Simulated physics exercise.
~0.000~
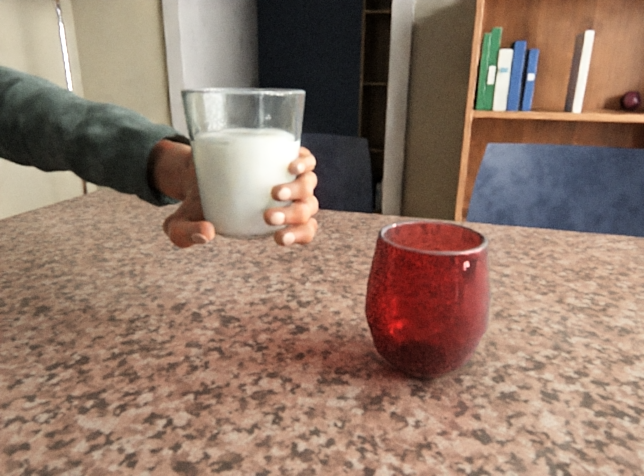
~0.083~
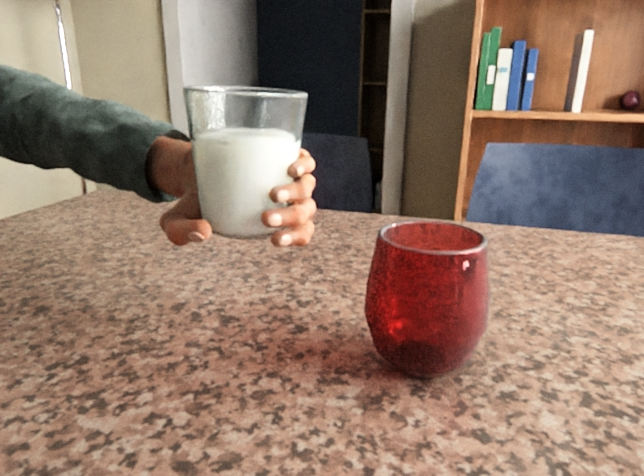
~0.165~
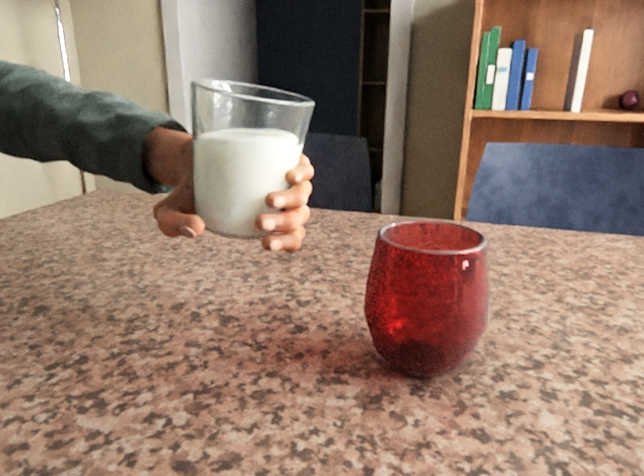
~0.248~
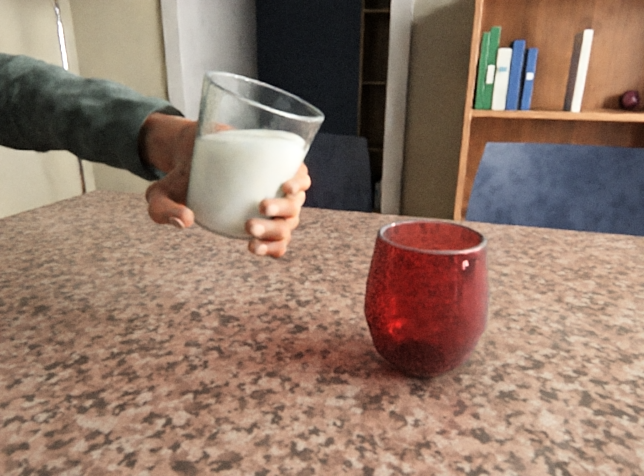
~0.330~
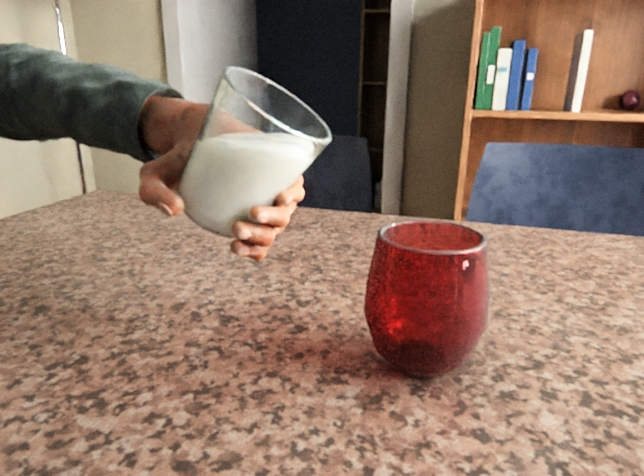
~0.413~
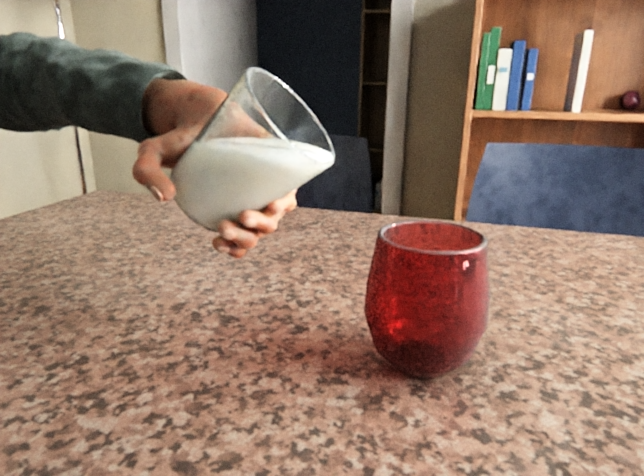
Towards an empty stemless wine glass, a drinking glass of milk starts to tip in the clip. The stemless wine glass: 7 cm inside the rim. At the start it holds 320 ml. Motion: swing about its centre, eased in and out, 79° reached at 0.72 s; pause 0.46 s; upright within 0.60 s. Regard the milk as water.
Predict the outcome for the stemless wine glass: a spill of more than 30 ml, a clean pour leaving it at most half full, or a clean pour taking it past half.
It ends with a spill.
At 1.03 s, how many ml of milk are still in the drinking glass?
Roughly 100 ml.
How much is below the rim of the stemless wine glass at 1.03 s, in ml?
Close to 0 ml.
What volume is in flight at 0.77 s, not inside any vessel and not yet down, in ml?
Roughly 80 ml at that time.
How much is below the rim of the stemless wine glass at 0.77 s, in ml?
About 0 ml.
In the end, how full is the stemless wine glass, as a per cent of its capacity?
It finishes about 0 percent full.
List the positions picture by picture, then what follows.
In the first picture, tilt 0°; pouring edge (300, 95); surface from (220, 133) to (282, 136); the stemless wine glass's rim runs from (382, 233) to (484, 244).
In the second picture, tilt 3°; pouring edge (302, 97); surface from (219, 132) to (287, 137).
In the third picture, tilt 10°; pouring edge (309, 106); surface from (220, 132) to (286, 137).
In the fourth picture, tilt 21°; pouring edge (318, 122); surface from (217, 135) to (294, 139).
In the fifth picture, tilt 34°; pouring edge (326, 142); surface from (209, 144) to (304, 144).
In the sixth picture, tilt 49°; pouring edge (328, 165); surface from (199, 151) to (319, 153).
After 0.77 s the tilt is 79° and the stemless wine glass has 0 ml, the drinking glass 180 ml, and 60 ml is on the table top.
After 1.03 s the tilt is 79° and the stemless wine glass has 0 ml, the drinking glass 95 ml, and 185 ml is on the table top.
After 1.30 s the tilt is 71° and the stemless wine glass has 0 ml, the drinking glass 65 ml, and 240 ml is on the table top.
After 1.60 s the tilt is 16° and the stemless wine glass has 0 ml, the drinking glass 65 ml, and 255 ml is on the table top.
In the end the stemless wine glass has 0 ml, the drinking glass 65 ml, and 255 ml is on the table top.
